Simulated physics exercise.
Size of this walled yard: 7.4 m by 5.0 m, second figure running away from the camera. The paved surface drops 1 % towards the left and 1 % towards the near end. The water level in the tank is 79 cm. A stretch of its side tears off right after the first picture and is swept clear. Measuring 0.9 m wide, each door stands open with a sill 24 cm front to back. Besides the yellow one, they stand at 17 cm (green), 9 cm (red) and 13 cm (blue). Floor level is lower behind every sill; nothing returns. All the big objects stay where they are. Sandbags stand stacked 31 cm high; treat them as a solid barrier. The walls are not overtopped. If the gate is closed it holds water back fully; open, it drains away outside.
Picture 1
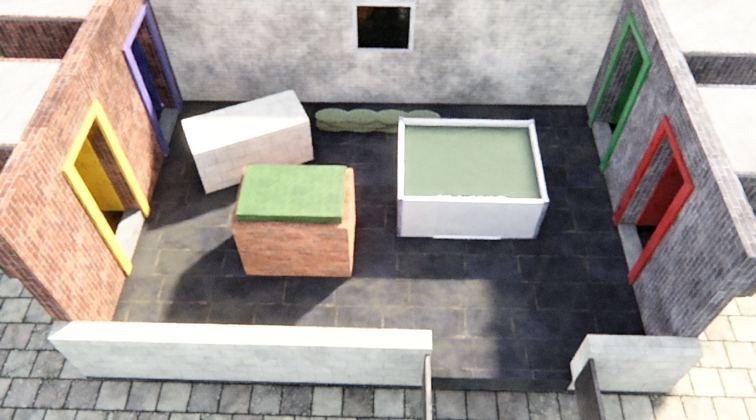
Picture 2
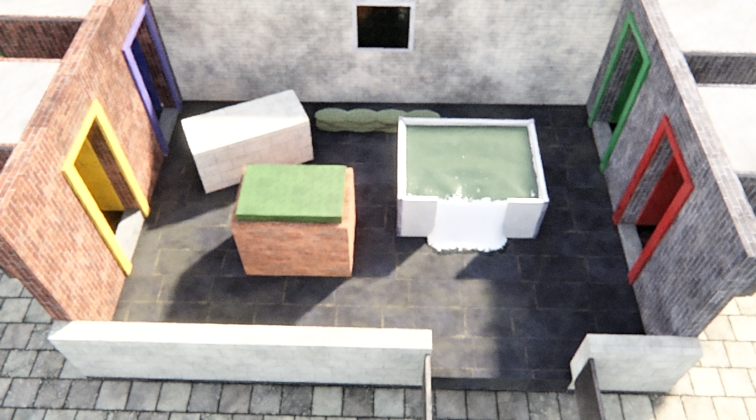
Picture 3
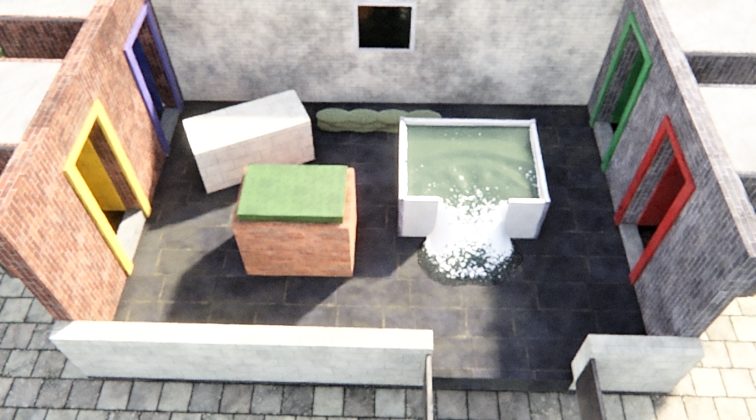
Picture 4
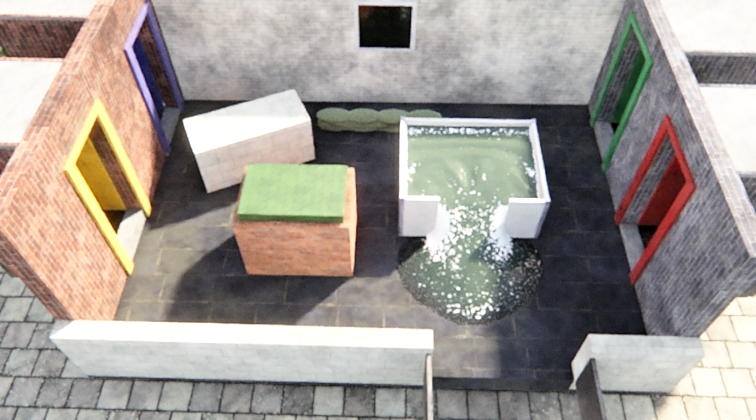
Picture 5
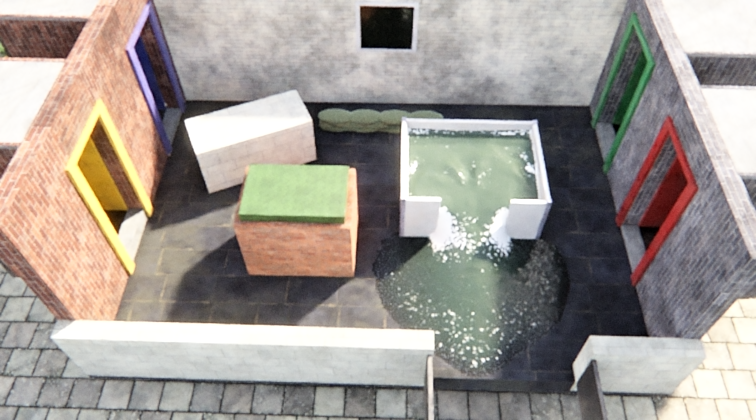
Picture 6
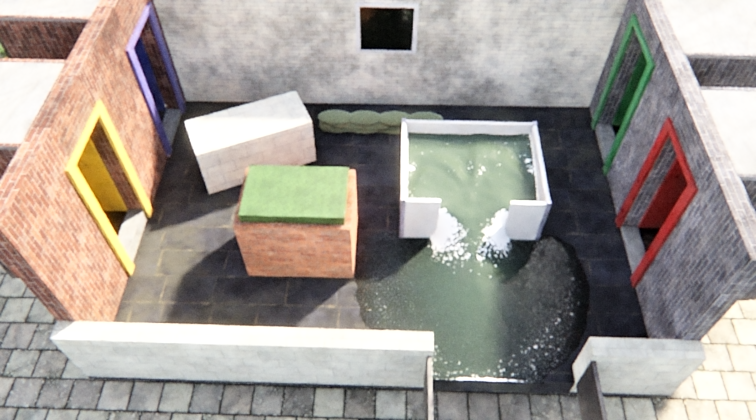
A walled yard with dark paving is seen from above by a still camera. A white tank of greenish water stands right of centre, with a grass-topped brick block and a pale slanted block to its left, yellow and purple doorways left, green and red right. The tank's near side breaks open, and foaming water pours through the gap, spreading across the paving towards the near wall.
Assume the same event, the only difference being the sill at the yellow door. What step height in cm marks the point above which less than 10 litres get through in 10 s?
The point is around 6.5 cm.
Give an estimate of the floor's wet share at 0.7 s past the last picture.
The wet part is about 25 per cent.
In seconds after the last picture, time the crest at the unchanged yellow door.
The depth peaks at about 3.0 seconds.
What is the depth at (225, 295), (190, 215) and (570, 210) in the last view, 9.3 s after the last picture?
Around 4 cm, 6 cm and 2 cm.
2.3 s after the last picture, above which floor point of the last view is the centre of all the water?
Near (436, 247).
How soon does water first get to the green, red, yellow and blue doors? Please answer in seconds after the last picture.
Green = 3.2 s, red = 1.0 s, yellow = 2.2 s, blue = 3.6 s.
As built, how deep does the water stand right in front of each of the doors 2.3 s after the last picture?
Green door 0 cm, red door 4 cm, yellow door 5 cm, blue door 0 cm.
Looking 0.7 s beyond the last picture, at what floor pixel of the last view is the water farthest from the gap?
Look about (263, 357) in the last picture.
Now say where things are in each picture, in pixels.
The first picture shows the tank at (469, 162) is whole and still, 79 cm deep; the yellow door at (115, 200) is dry.
In the second picture, the front is at (440, 251), 0.3 m from the gap at (468, 224); 0.2 m2 of floor is wet, 79 cm left at the back.
In the third picture, the front is at (446, 278), 0.8 m from the gap at (469, 224); 0.9 m2 of floor is wet, 77 cm left at the back.
In the fourth picture, the gap is at (469, 224), the front 1.5 m out at (466, 319); the back of the tank holds 69 cm.
In the fifth picture, the front is at a hidden place, 2.2 m from the gap at (471, 225); 4.1 m2 of floor is wet, 68 cm left at the back.
In the sixth picture, the gap is at (471, 226), the front 2.3 m out at a hidden place; the back of the tank holds 65 cm; 3.5 m in a straight line remain to the yellow door at (118, 200).
Then, 0.7 s after the last picture water covers 25 % of the floor, deepest (34 cm) near (470, 250); it has not reached the yellow door.
Then, 2.3 s after the last picture water covers 45 % of the floor, deepest (21 cm) near (470, 250); 5 cm at the yellow door, 0 litres in over its 23 cm sill.
Then, 9.3 s after the last picture water covers 85 % of the floor, deepest (8 cm) near (104, 352); 6 cm at the yellow door, 0 litres in over its 23 cm sill.
At the yellow door as built, the water peaked near 12 cm, 3.1 s after the last picture.
Run again over the same 10 s with other heights there, 17 litres in over 5.5 cm, 7 litres over 7 cm. The limit of 10 litres is kept from about 6.5 cm up.
